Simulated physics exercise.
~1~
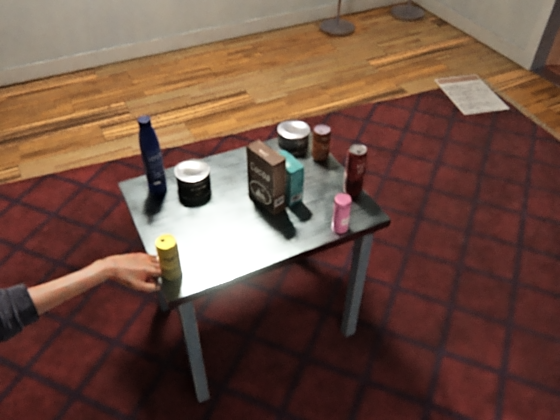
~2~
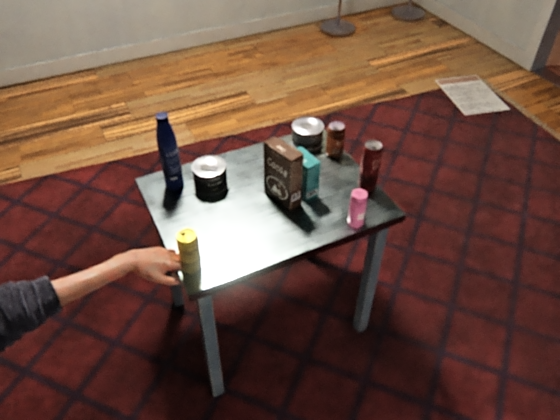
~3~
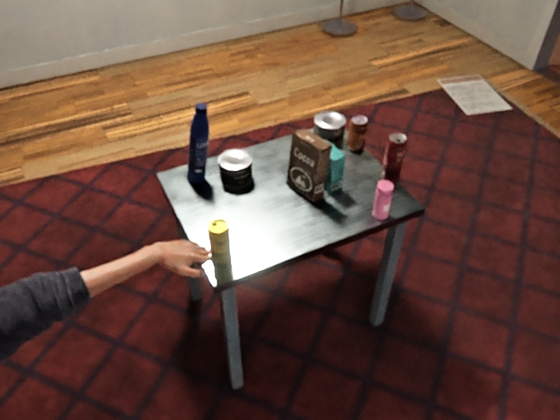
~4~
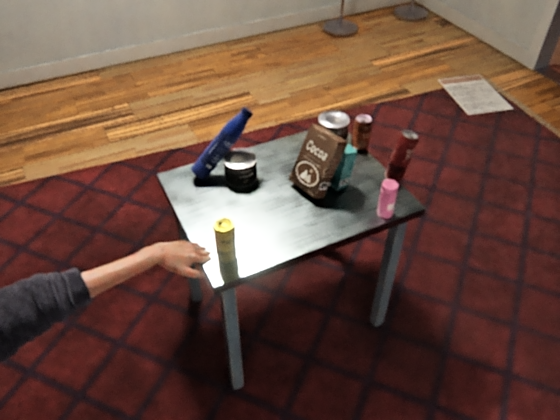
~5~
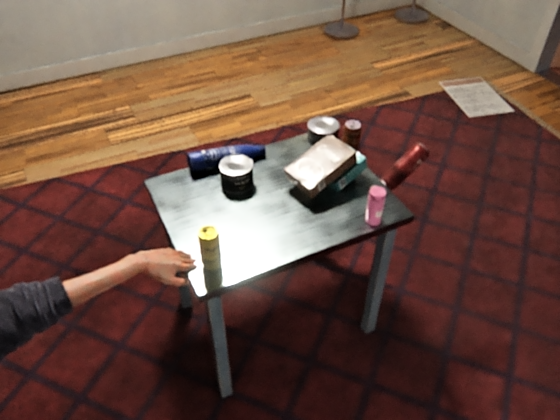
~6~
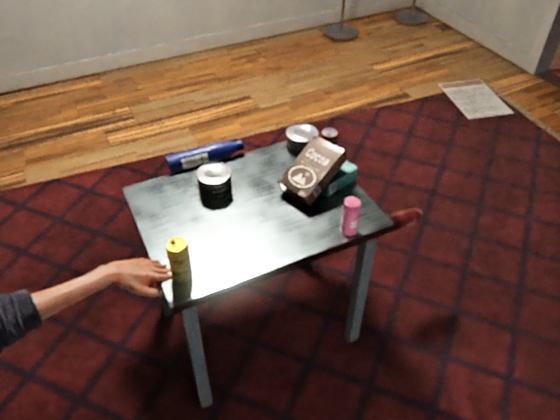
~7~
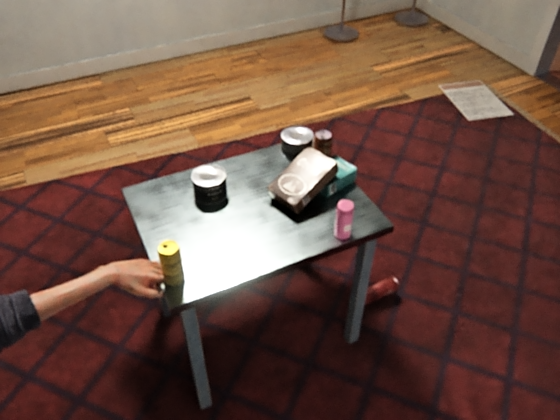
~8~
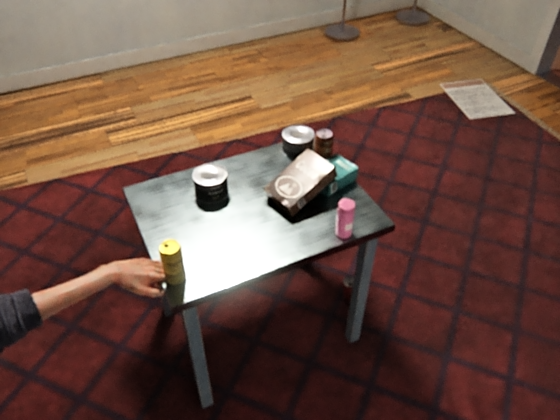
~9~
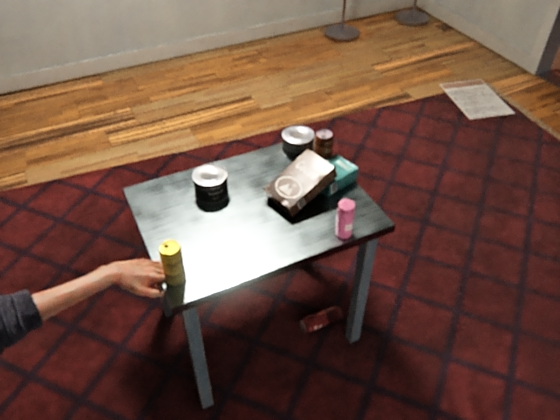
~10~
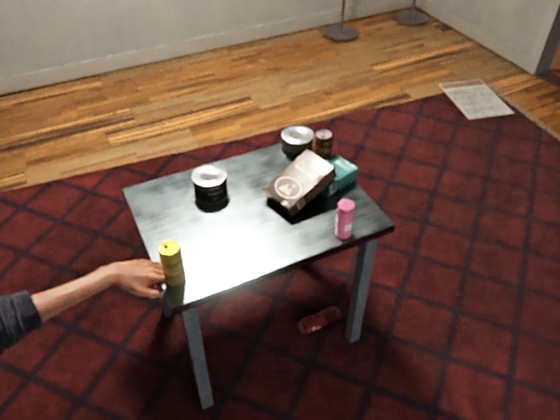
A small side table slides on a dark red carpet beside a wooden floor, seen from above, with a hand at its near left corner by a yellow can. A blue bottle and black tub stand at the left, and a brown packet, turquoise packet, grey tub, orange can, red can and pink shaker cluster right. The table moves right, then jerks back left as the bottle, packets and red can topple. The bottle and red can drop off, and the can comes to rest beneath the table. Both packets end tipped over, while the rest stay upright.
